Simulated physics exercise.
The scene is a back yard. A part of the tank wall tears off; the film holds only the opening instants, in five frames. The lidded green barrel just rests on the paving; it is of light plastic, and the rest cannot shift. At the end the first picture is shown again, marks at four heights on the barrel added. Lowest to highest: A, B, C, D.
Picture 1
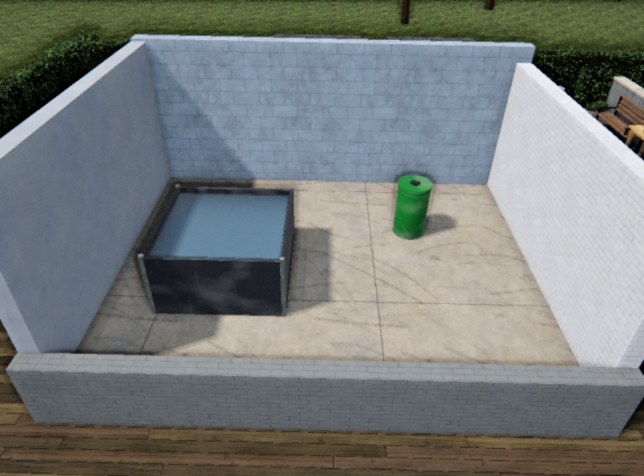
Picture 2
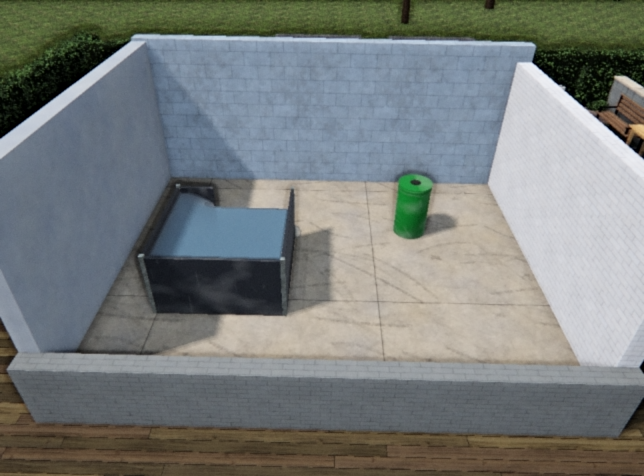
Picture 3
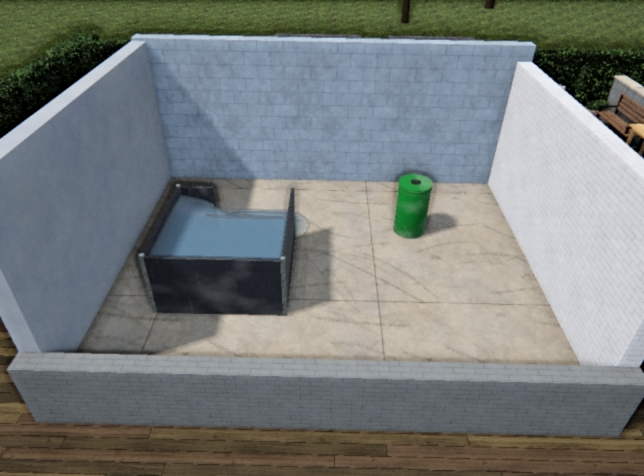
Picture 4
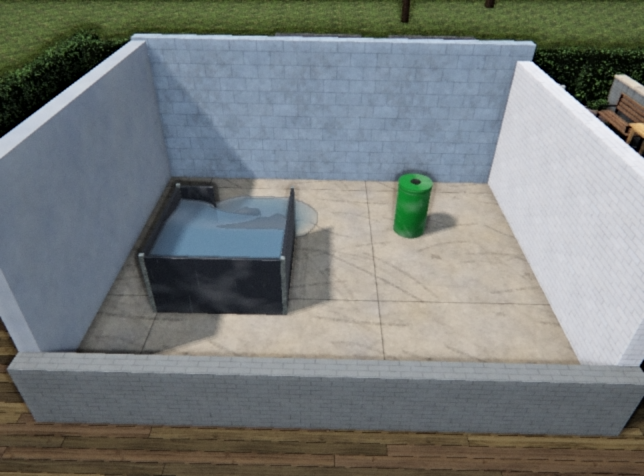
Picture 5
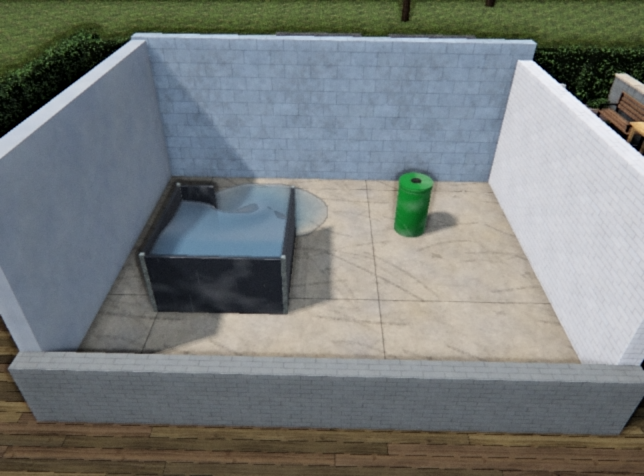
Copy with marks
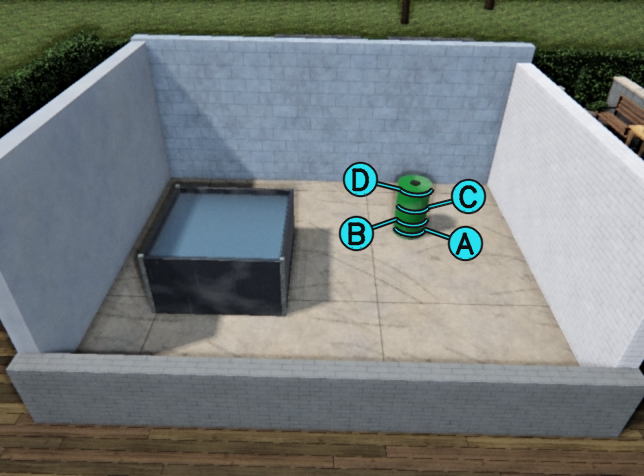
Back yard with a walled patio, a dark tank's back side opening and water spreading across the paving behind it, green barrel standing still.
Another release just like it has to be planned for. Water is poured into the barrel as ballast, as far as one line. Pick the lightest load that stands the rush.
It is A.
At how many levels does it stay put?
All of the four.
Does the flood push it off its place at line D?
No, that is safe.
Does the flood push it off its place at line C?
No, not at all.
On the marked copy, A at (411, 235); B at (412, 225); C at (414, 212); D at (417, 195); from the bottom up A, B, C, D.
With A, it does not move.
With B, it does not move.
With C, it does not move.
With D, it does not move.
